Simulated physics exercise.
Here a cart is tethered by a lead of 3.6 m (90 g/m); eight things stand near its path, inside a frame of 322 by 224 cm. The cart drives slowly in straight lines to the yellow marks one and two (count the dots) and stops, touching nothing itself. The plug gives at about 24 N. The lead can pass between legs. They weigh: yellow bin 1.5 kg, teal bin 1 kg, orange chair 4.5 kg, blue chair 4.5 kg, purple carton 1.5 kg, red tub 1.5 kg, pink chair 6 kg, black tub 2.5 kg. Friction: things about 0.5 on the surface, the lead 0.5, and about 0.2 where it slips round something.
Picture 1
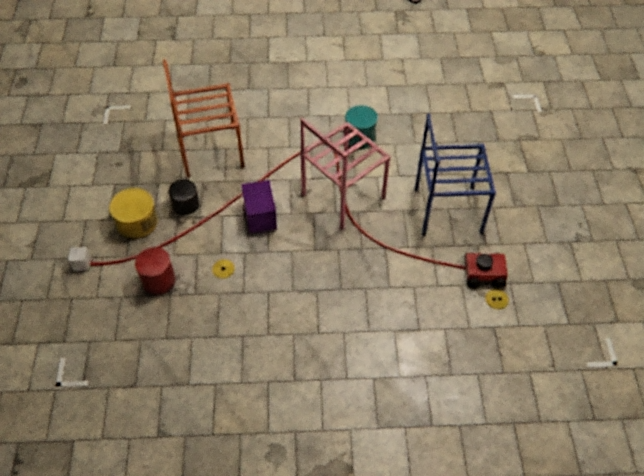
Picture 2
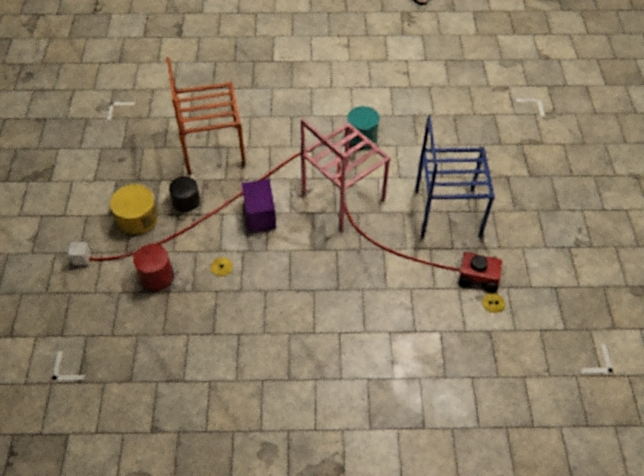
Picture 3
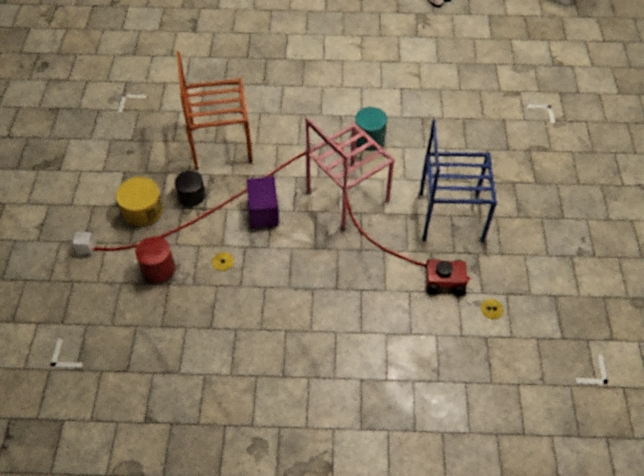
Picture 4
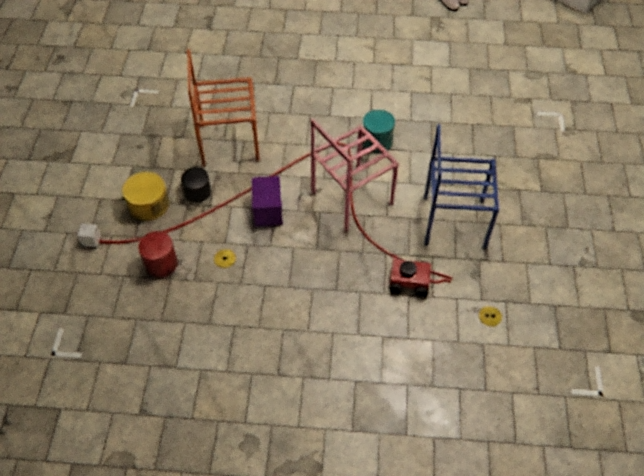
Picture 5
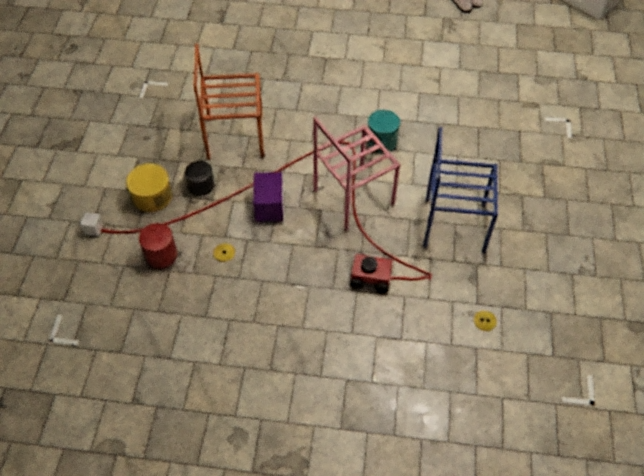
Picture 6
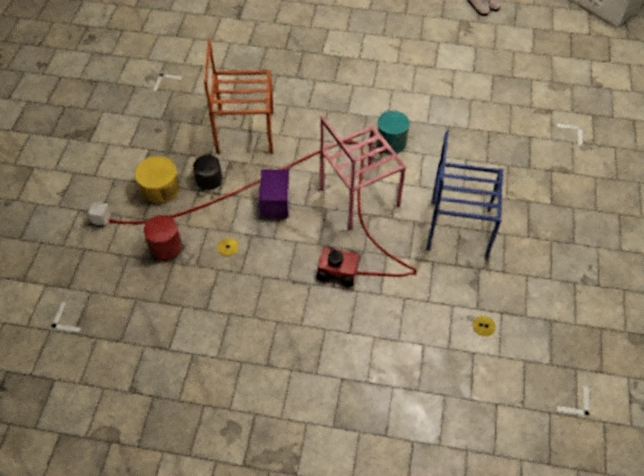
A small red cart rolls left across the paving, trailing its red lead behind it.
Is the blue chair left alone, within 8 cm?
The blue chair keeps its place.
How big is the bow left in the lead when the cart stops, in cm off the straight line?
Some 120 cm.
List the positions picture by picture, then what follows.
Blue chair (458, 169); marks (223, 269) (497, 299); lead runs through (430, 261); cart (492, 273), in the first frame.
Lead runs through (428, 263); cart (487, 276), in the second frame.
Cart (453, 280), in the third frame.
Cart (418, 281), in the fourth frame.
Lead runs through (426, 273); cart (379, 277), in the fifth frame.
Blue chair (469, 190); lead runs through (407, 274); cart (346, 270), in the sixth frame.
Next, cart at (250, 250), lead slack at the fixed end; nothing else has moved.
Then, cart at (299, 268), lead slack at the fixed end; nothing else has moved.
After that, cart at (395, 297), lead slack at the fixed end; nothing else has moved.
Later, cart at (483, 324), lead slack at the fixed end; nothing else has moved.
At the end, cart at (483, 324), lead slack at the fixed end; blue chair 0 cm off its start at (469, 190).
